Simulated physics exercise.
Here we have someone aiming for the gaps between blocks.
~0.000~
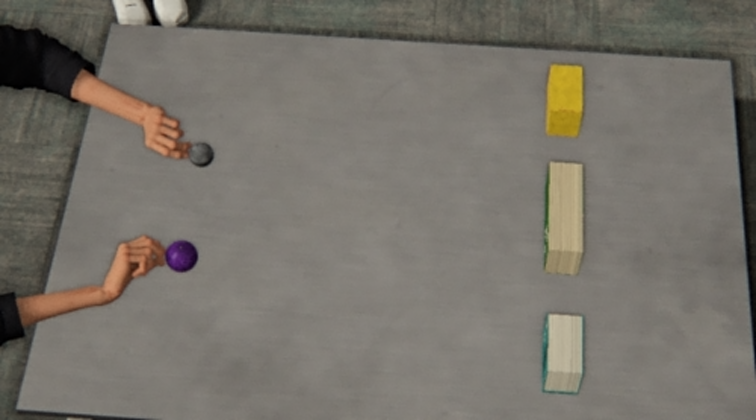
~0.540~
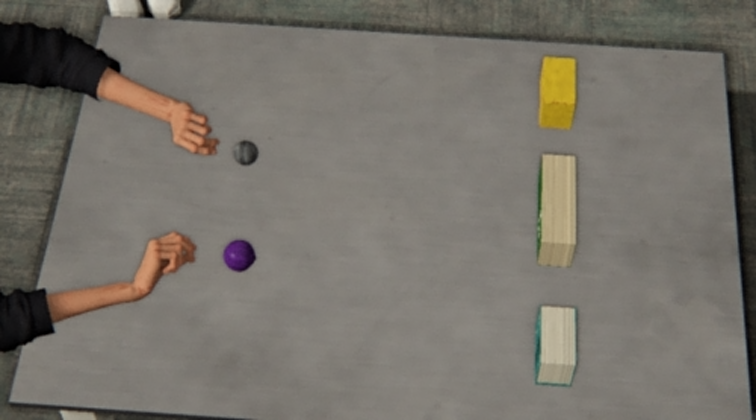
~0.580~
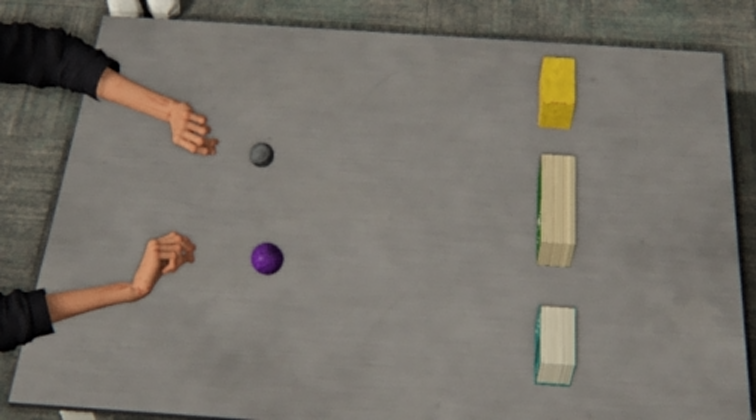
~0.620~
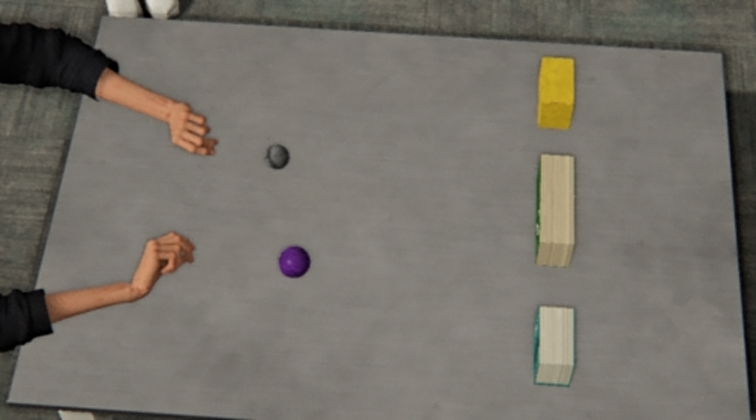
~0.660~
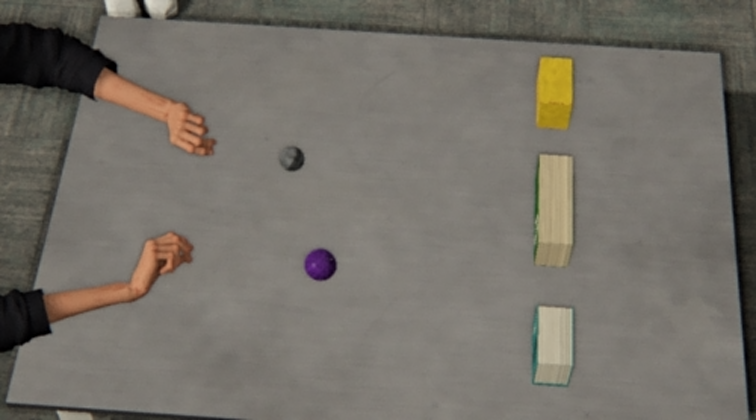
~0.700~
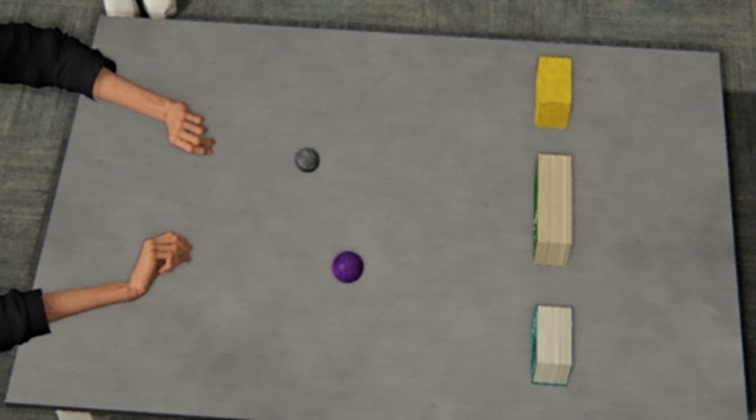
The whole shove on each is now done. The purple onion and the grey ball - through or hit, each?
Calls: Purple onion: Through; grey ball: Hit.
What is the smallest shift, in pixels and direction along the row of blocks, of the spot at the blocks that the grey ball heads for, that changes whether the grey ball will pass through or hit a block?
Shift approx. 20 px, direction up.
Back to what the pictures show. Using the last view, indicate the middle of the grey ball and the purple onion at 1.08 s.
The grey ball will be at about (462, 178) and the purple onion at about (616, 295).
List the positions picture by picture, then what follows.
The first picture shows purple onion (182, 256) under the hand; grey ball (201, 155) under the hand; turquoise book (563, 353).
The second picture shows purple onion (240, 256); grey ball (246, 153).
The third picture shows purple onion (267, 259); grey ball (262, 155).
The fourth picture shows purple onion (294, 262); grey ball (277, 157).
The fifth picture shows purple onion (321, 265); grey ball (292, 159).
The sixth picture shows purple onion (348, 268); grey ball (308, 160); yellow block (553, 93).
By 1.08 s, purple onion heading on near (616, 295); grey ball heading on near (462, 178).
By 1.66 s, purple onion heading on; grey ball moving sideways near (515, 190).
When it is over (2.3 s), the purple onion gets between the blocks; the grey ball is stopped, near (511, 193).
